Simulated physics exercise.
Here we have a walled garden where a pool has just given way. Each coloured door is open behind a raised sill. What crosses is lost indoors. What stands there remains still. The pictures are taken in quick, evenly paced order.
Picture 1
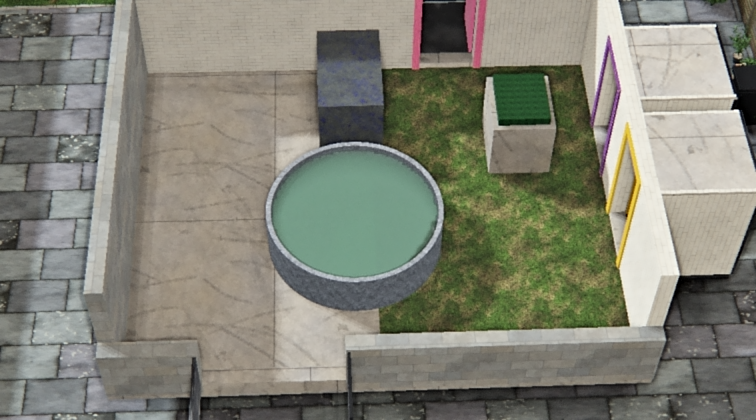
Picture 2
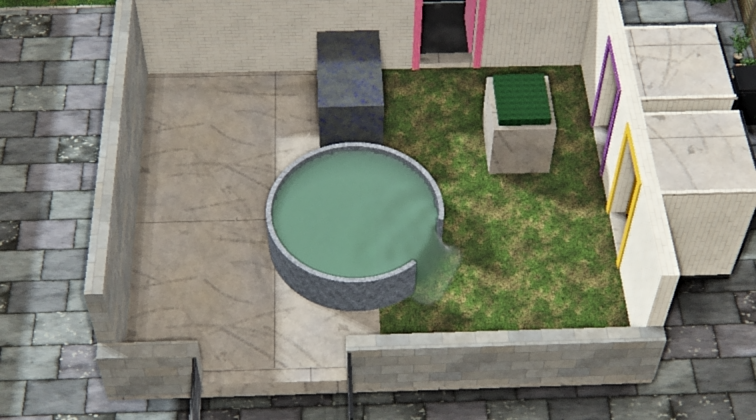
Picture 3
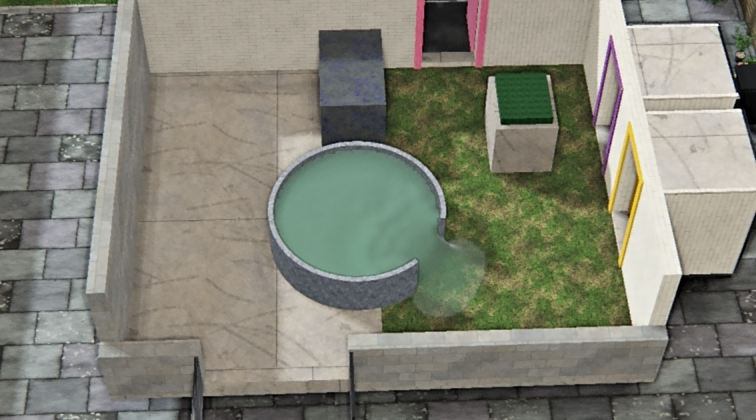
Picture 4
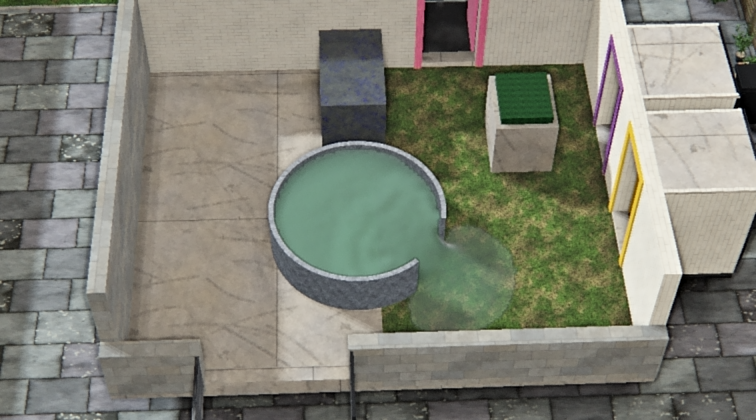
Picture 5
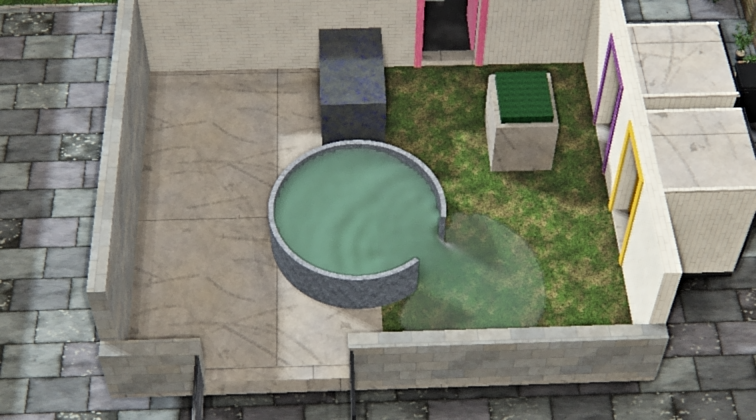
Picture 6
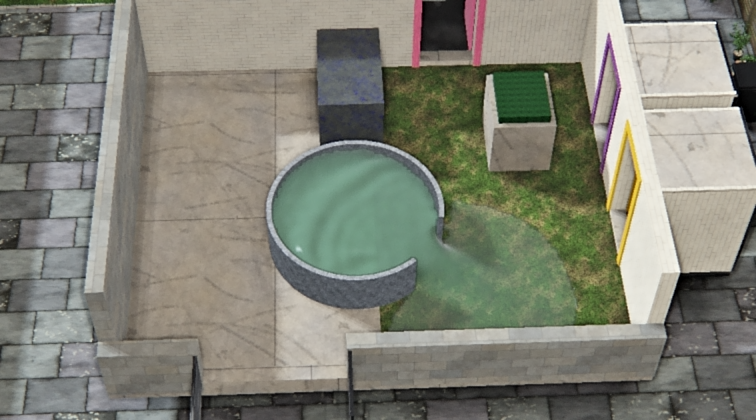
We see a walled garden with a round pool of still green water; a gap opens in its lower right side, and water pours out and spreads in a widening sheet across the grass toward the right and front.
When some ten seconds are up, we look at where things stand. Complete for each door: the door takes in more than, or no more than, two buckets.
Completed: The purple door takes in more than two buckets; the yellow door takes in more than two buckets; the pink door takes in no more than two buckets.
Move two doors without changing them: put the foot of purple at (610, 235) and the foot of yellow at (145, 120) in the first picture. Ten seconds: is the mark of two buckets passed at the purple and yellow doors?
Well, the purple door tops the limit, and the yellow door comes up short as well.
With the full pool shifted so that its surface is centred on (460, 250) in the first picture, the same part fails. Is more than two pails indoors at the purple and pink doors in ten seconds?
Result - purple door: Overshoots; pink door: Falls short.
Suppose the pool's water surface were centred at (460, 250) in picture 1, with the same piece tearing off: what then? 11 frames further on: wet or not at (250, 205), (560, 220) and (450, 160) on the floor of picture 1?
Taking them in the order asked: Spared, then inundated, then spared.
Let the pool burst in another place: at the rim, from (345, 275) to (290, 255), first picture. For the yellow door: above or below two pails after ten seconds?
I reckon yellow door sits short of it.
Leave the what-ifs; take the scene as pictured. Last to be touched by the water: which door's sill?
I pick the pink-painted one.
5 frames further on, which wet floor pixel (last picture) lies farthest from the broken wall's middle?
Somewhere near (625, 354).
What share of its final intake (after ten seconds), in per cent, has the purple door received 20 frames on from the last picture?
Close to 0 %.
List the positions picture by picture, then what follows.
In the first frame, still water in the round pool at (355, 212).
In the second frame, the front is at (453, 251), out from the gap at (429, 261).
In the third frame, water pours out at (431, 261) and has run to (453, 311).
In the fourth frame, water pours out at (431, 261) and has run to (502, 306).
In the fifth frame, the front is at (533, 318), out from the gap at (431, 260).
In the sixth frame, the front is at a hidden place, out from the gap at (429, 260).
A moment on, water covers 20 % of the floor; the purple door not reached, the yellow door not reached, the pink door not reached.
Next, water covers 25 % of the floor; the purple door not reached, the yellow door under two buckets in, the pink door not reached.
Then, water covers 35 % of the floor; the purple door wet at the sill, nothing in, the yellow door over two buckets in, the pink door not reached.
Later, water covers 55 % of the floor; the purple door under two buckets in, the yellow door far over two buckets in, the pink door not reached.
In the end, water covers 75 % of the floor; the purple door over two buckets in, the yellow door far over two buckets in, the pink door wet at the sill, nothing in.
